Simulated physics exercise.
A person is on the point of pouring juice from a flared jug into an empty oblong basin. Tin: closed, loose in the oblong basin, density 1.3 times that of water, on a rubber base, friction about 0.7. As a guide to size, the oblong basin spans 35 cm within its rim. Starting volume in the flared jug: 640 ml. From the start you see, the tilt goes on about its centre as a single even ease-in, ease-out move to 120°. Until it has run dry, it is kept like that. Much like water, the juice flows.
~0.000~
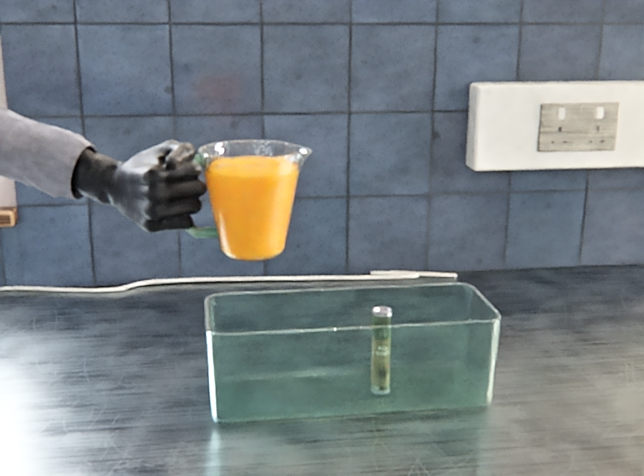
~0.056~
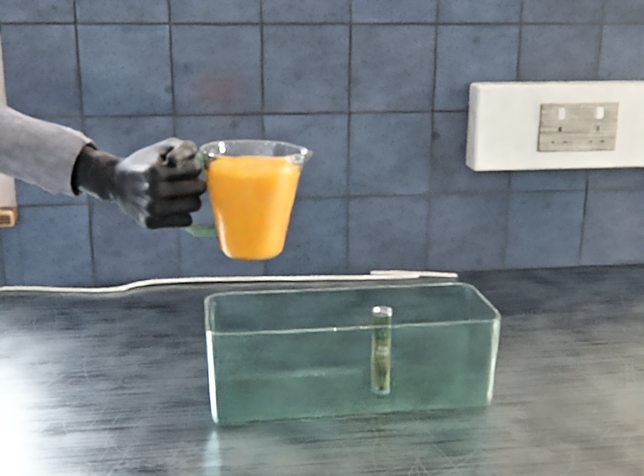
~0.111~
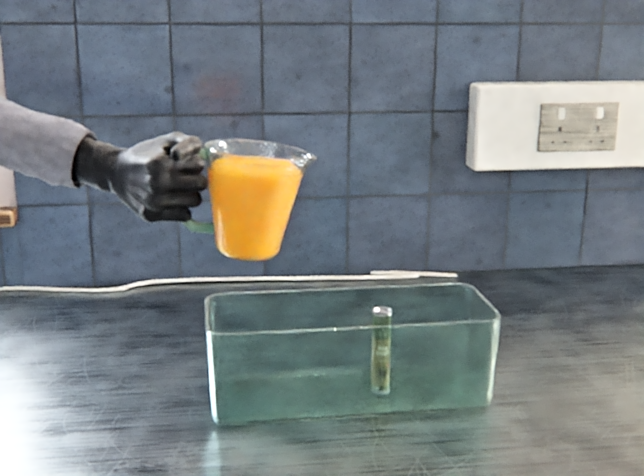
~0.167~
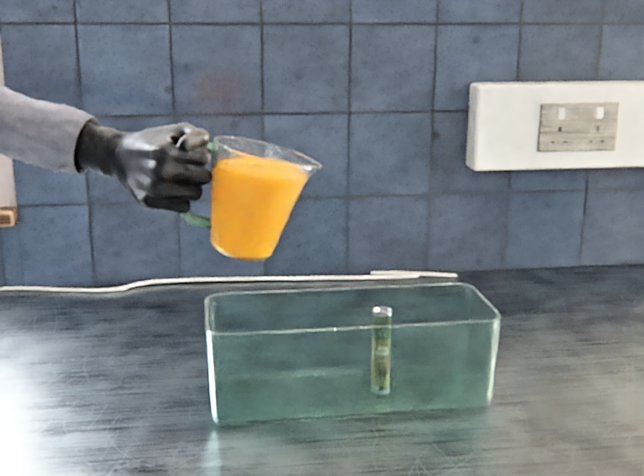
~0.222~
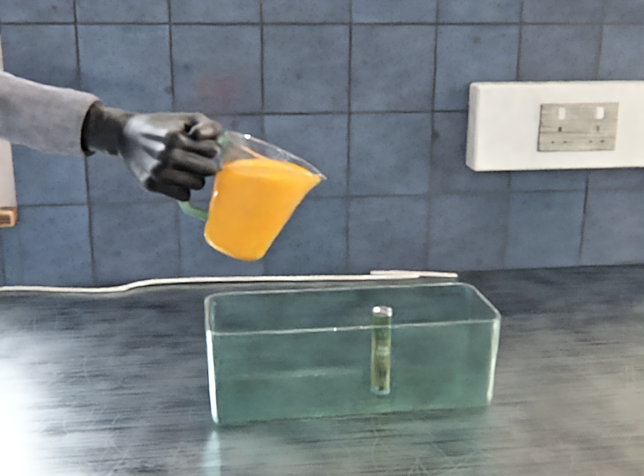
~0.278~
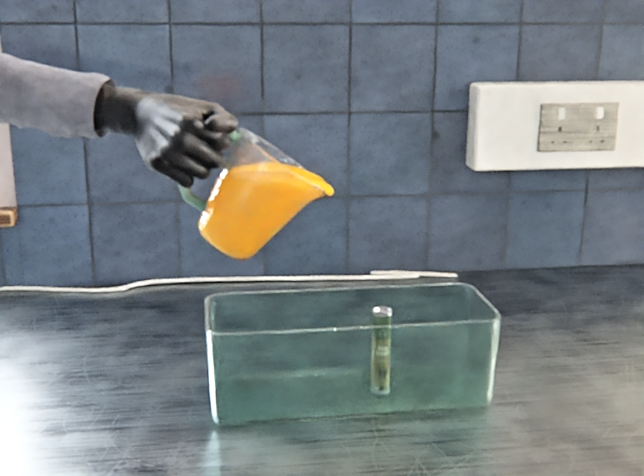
On a kitchen worktop, a gloved hand tilts a jug of orange juice rightward above a clear oblong basin holding a small tin.
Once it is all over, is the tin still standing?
No, it overbalances.
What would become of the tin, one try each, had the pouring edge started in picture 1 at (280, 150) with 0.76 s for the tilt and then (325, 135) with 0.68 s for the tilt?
Run one: It does not tip. Run two: It tumbles.
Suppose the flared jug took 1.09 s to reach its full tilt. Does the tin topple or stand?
Outcome - the tin comes down.
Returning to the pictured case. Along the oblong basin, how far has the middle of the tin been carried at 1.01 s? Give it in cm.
Measured centre to centre, about 8 cm.
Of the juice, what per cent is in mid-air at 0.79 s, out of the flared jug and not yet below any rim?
Some 4 % is up in the air.
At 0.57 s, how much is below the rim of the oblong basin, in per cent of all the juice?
At that time the basin holds about 36 per cent of the liquid.
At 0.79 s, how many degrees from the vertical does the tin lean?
25°.
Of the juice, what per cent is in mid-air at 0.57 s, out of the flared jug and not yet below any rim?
Estimate: About 26 % of all of it.
By 0.57 s the tilt is 103° and 38 per cent is still to pour; the tin stands where it began.
By 0.79 s the tilt is 120° and 1 per cent is still to pour; the tin leans 27°.
By 1.01 s the tilt is 120° and 0 per cent is still to pour; the tin lies on its side.
By 1.26 s the tilt is 120° and 0 per cent is still to pour; the tin lies on its side.
At rest the tin lies on its side.
